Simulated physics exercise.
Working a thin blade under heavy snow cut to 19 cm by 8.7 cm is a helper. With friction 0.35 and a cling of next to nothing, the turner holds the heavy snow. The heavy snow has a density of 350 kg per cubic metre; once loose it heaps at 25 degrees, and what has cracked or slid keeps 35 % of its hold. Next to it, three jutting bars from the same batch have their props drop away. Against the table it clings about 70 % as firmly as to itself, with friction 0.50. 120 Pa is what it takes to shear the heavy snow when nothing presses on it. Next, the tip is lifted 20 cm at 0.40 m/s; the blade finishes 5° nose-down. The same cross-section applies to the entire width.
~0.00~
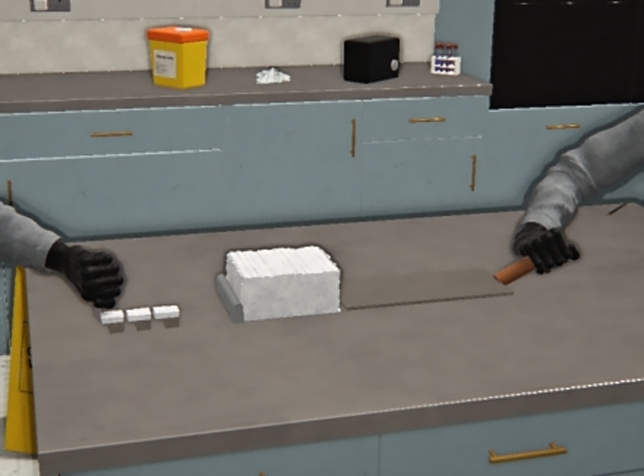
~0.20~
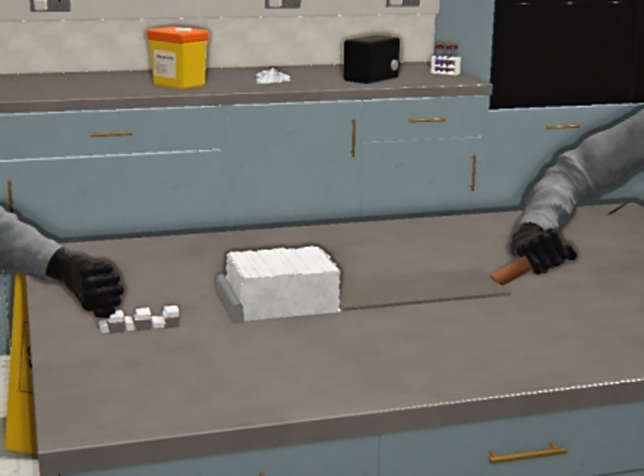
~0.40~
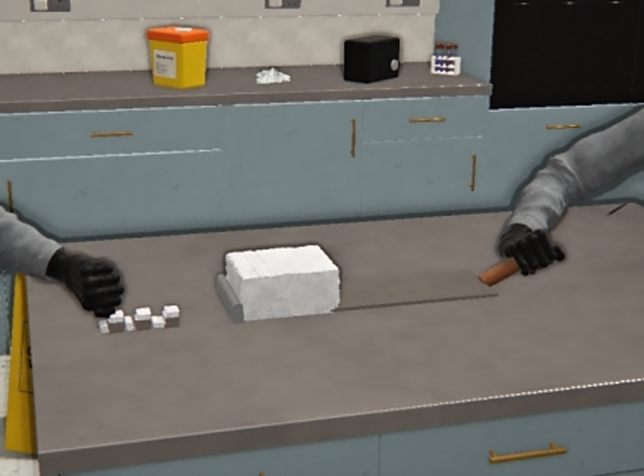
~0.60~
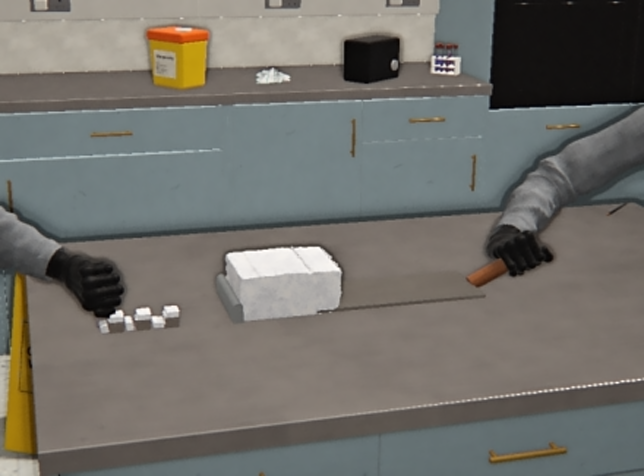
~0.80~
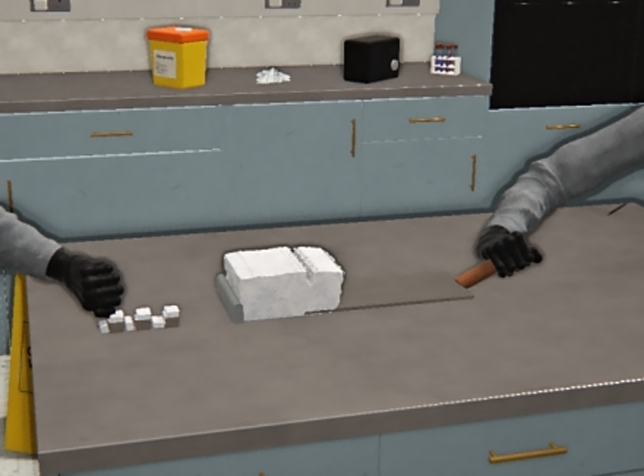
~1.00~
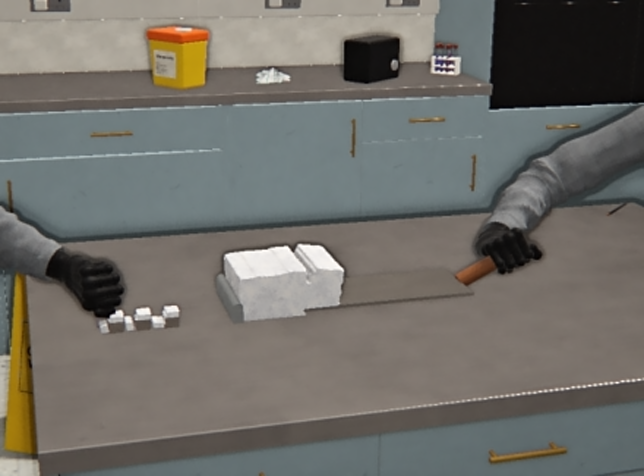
To begin with, a gloved hand rests by three small white bars at left while another grips a wooden handle on a thin rod beside a white block. The bars' ends drop into uneven pieces, then the right hand slides the handle leftward, and the block cracks and splits near its right side.
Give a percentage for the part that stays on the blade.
30 %.
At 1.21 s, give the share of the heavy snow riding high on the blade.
About 14 per cent.
After 1.21 s, the tip is 8.9 cm up.
After 1.46 s, the tip is 19 cm up.
After 1.71 s, the tip is 20 cm up and 30 % is riding high on the blade.
After 1.96 s, the tip is 20 cm up and 30 % is riding high on the blade.
After 2.06 s, the tip is 20 cm up and 30 % is riding high on the blade.
